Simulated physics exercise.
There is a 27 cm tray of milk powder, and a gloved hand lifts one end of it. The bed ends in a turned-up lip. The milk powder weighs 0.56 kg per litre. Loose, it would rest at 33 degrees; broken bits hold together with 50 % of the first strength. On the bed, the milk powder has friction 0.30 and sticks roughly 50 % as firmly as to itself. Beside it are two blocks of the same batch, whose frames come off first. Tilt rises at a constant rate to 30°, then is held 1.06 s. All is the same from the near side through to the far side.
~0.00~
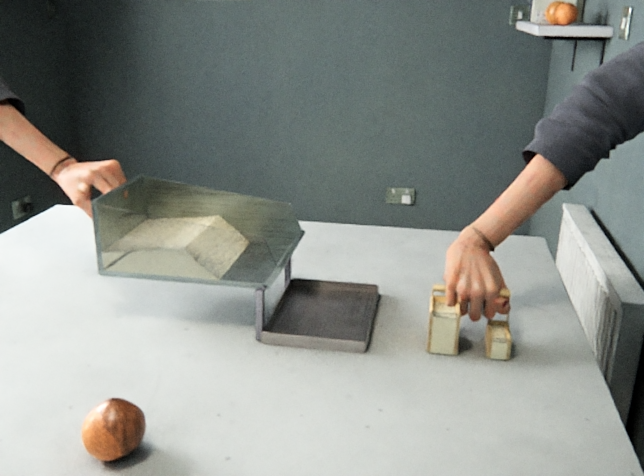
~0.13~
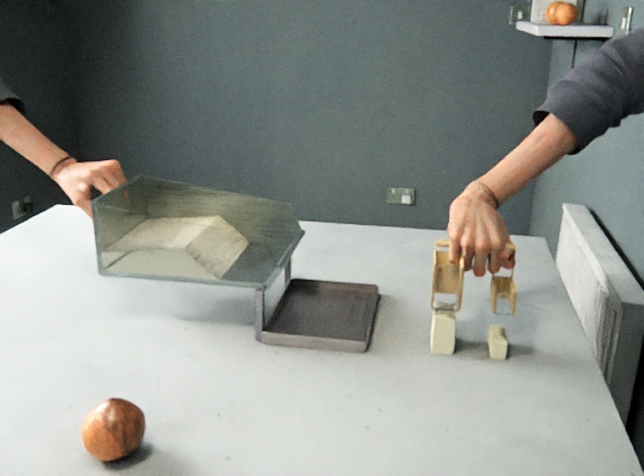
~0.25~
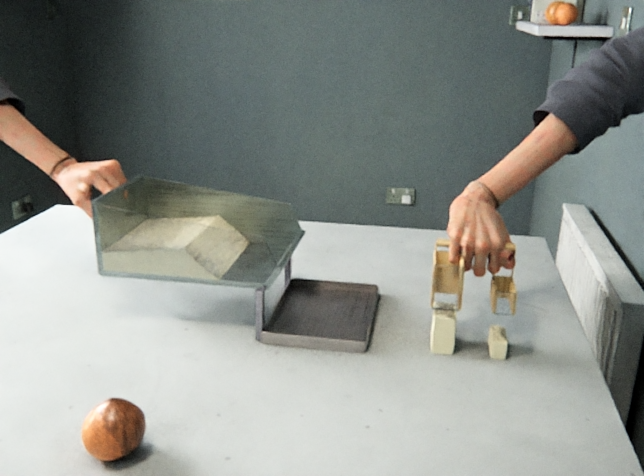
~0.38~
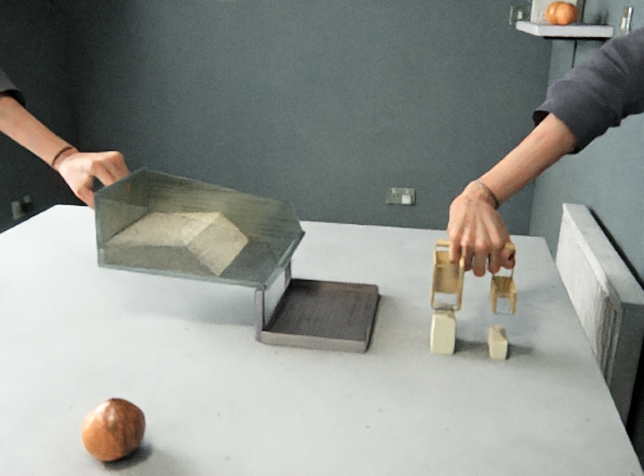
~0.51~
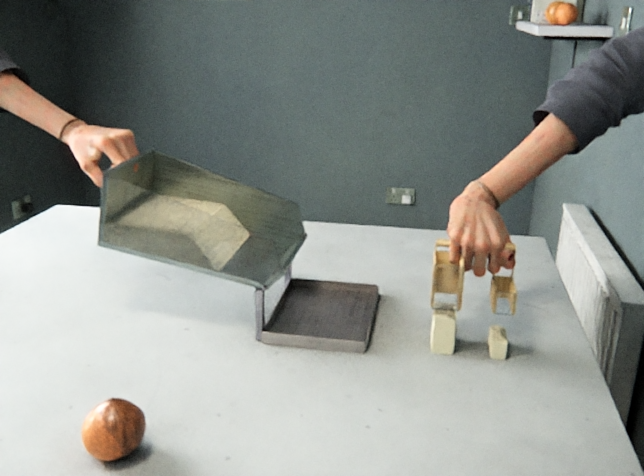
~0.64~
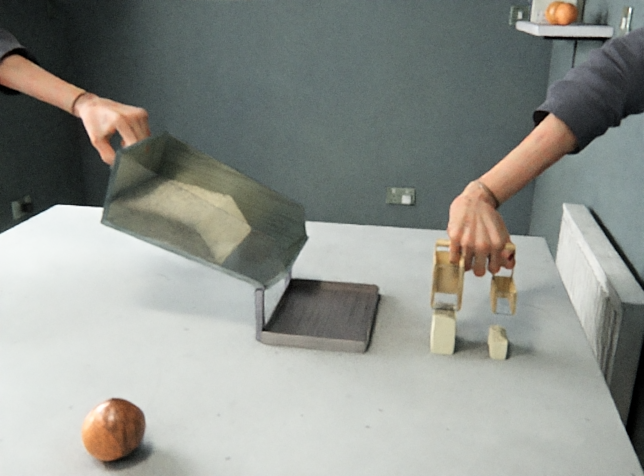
A hand lifts molds off two pale blocks, then another raises a clear tray's left end.
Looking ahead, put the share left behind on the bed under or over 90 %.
I reckon the share left on the bed lands north of 90 percent.
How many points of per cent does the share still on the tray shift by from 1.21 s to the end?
Roughly 0 per cent.
After 0.81 s, the tilt is 29 degrees and 100 % is on the bed.
After 1.01 s, the tilt is 30 degrees and 100 % is on the bed.
After 1.21 s, the tilt is 30 degrees and 100 % is on the bed.
After 1.41 s, the tilt is 30 degrees and 100 % is on the bed.
After 1.94 s, at the end, the tilt is 30 degrees and 100 % is on the bed.
